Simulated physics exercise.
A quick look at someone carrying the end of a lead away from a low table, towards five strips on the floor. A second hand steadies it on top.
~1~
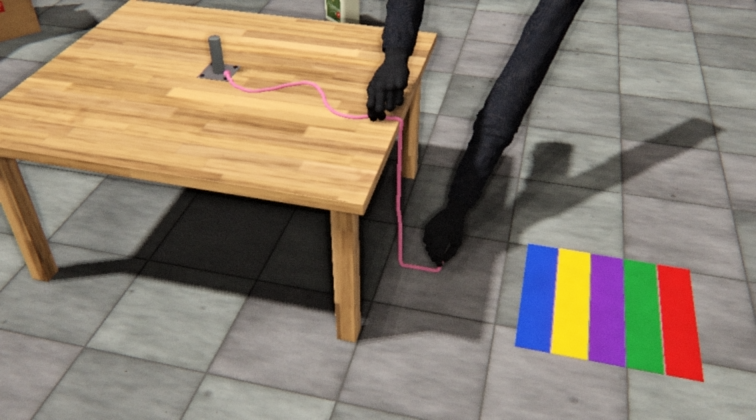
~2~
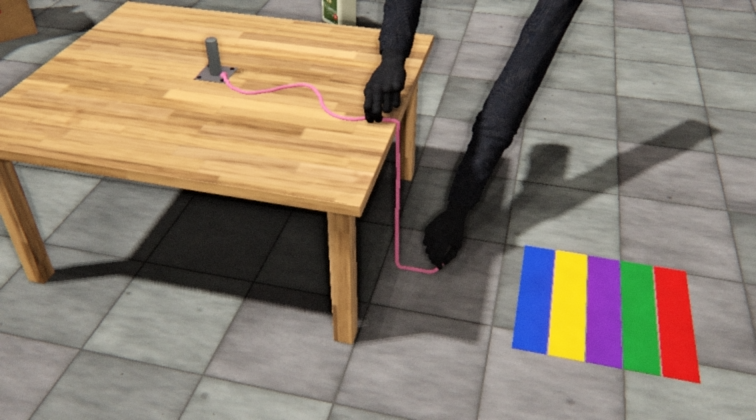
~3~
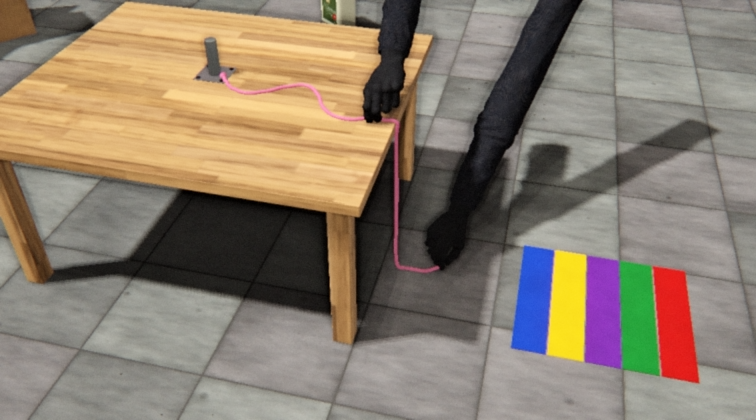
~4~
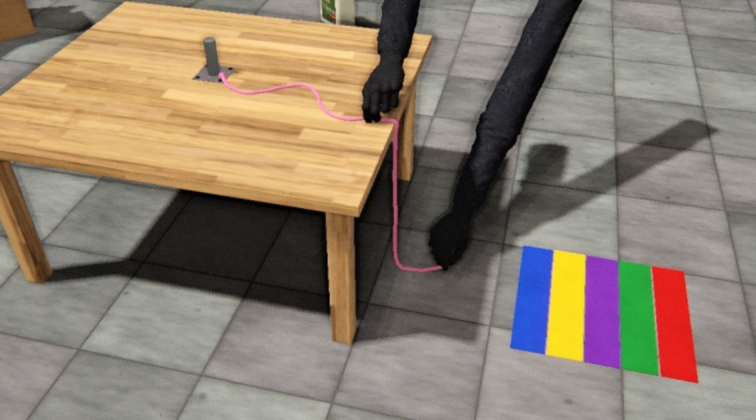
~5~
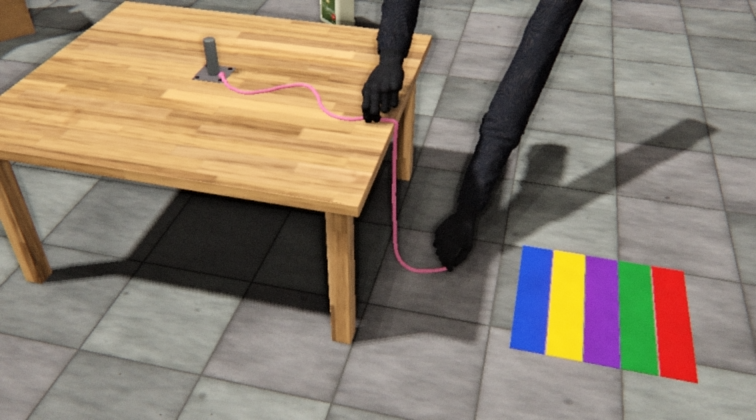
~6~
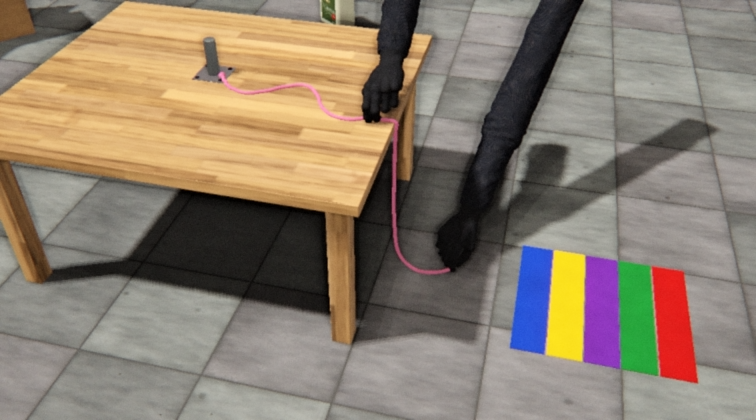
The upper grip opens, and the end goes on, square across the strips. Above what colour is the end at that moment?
The end stops over the purple strip.
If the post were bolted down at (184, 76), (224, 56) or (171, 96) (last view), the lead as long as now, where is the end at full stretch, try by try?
Near (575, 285), (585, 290) and (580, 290).
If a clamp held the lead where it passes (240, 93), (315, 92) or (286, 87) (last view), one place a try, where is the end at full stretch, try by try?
The places are (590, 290), (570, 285) and (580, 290).
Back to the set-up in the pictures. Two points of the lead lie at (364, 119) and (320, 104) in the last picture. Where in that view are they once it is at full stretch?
At (411, 127), then (358, 104).
Soon after, end near (529, 279); over blue.
Then, end near (578, 288); over yellow.
At full stretch, end near (606, 292); over purple. It gets as far as the purple strip.
